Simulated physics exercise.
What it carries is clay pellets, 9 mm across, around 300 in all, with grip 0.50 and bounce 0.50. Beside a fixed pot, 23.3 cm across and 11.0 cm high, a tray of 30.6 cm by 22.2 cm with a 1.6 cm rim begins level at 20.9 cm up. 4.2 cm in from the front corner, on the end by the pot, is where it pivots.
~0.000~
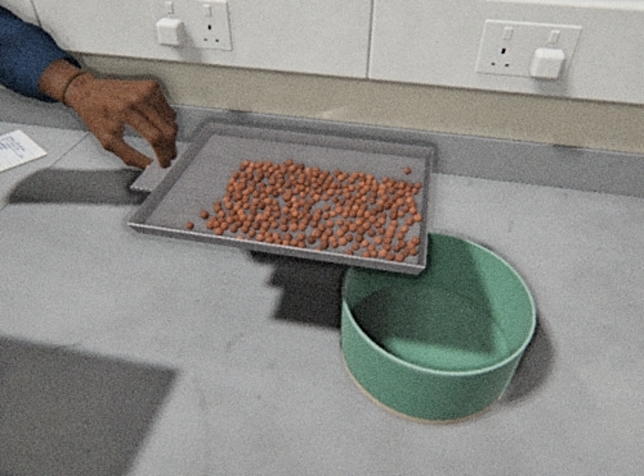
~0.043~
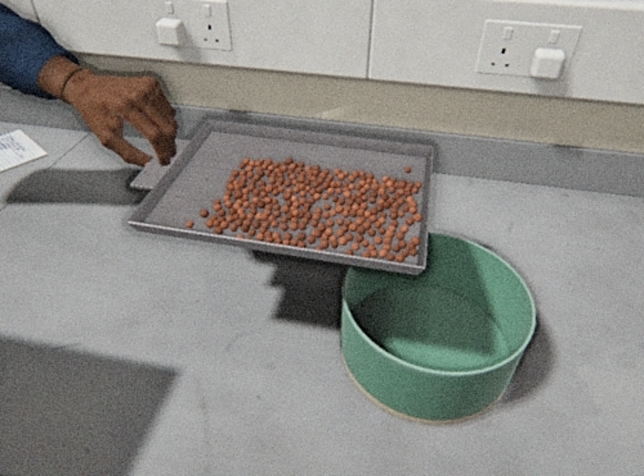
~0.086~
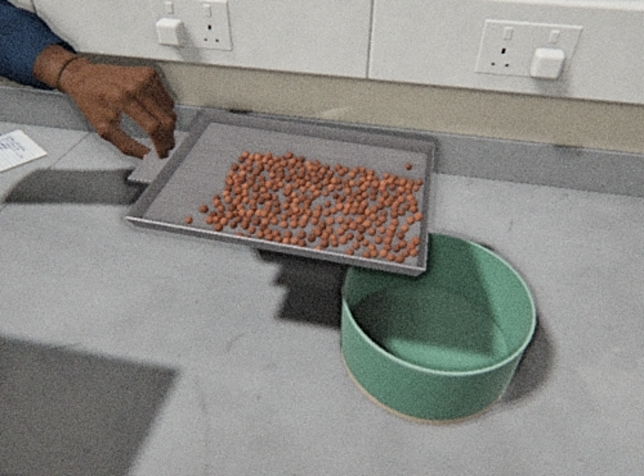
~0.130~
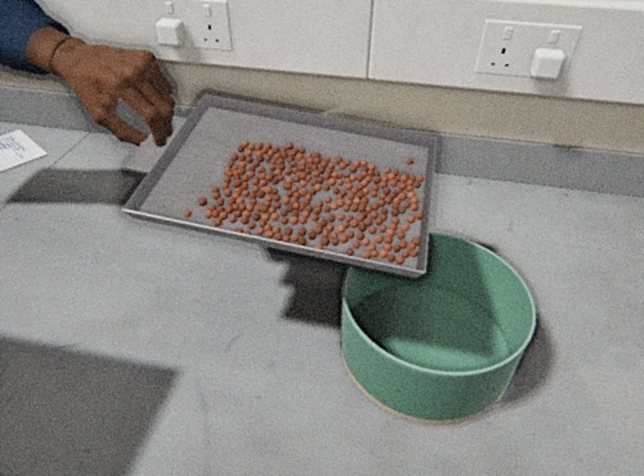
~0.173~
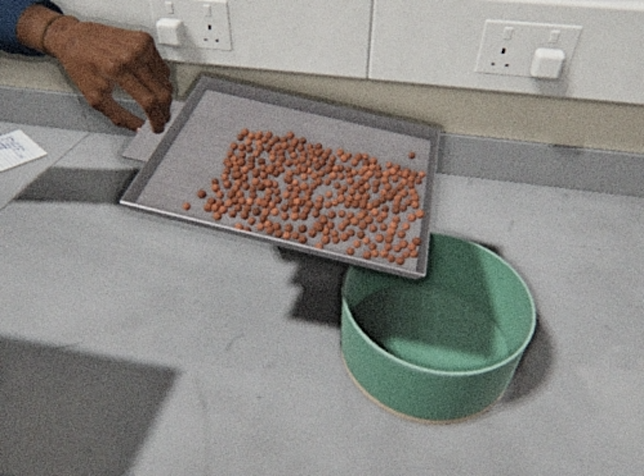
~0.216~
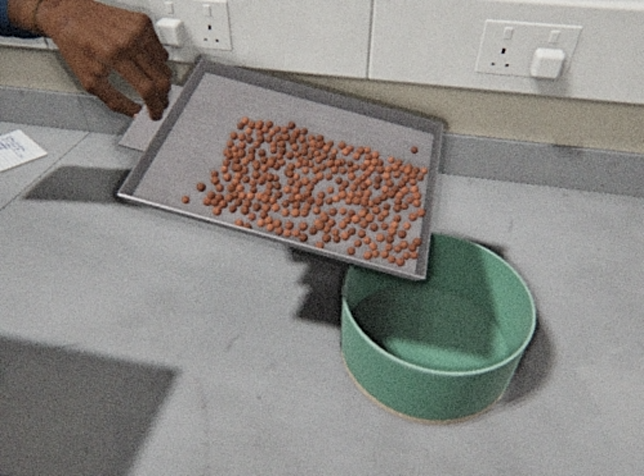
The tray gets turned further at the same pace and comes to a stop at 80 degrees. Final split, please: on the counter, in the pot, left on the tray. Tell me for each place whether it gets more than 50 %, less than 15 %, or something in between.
Counter: A fair amount, pot: The main mass, left on the tray: A little.
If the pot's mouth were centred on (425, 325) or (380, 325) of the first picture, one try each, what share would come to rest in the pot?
Estimates: 95 % and 100 %, in that order.
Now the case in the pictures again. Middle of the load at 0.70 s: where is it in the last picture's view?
I reckon close to (369, 207).
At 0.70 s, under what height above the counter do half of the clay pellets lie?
Some 28 cm.
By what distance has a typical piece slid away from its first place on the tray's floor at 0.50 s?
Roughly 3 cm.
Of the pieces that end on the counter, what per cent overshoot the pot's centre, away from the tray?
It comes to near 50 percent.
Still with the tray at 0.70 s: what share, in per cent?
About 100% of the load.
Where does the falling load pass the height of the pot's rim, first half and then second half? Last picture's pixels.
It passes about (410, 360) first and (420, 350) afterwards.
After 0.50 s, tilt 48 degrees; the tray holds 100 %, the pot 0 %.
Then, at 0.70 s, tilt 69 degrees; the tray holds 100 %, the pot 0 %.
Then, at 1.01 s, tilt 80 degrees; the tray holds 25 %, the pot 30 %.
In the end, at 1.9 s, counter 35 %, pot 65 %, tray 5 %.
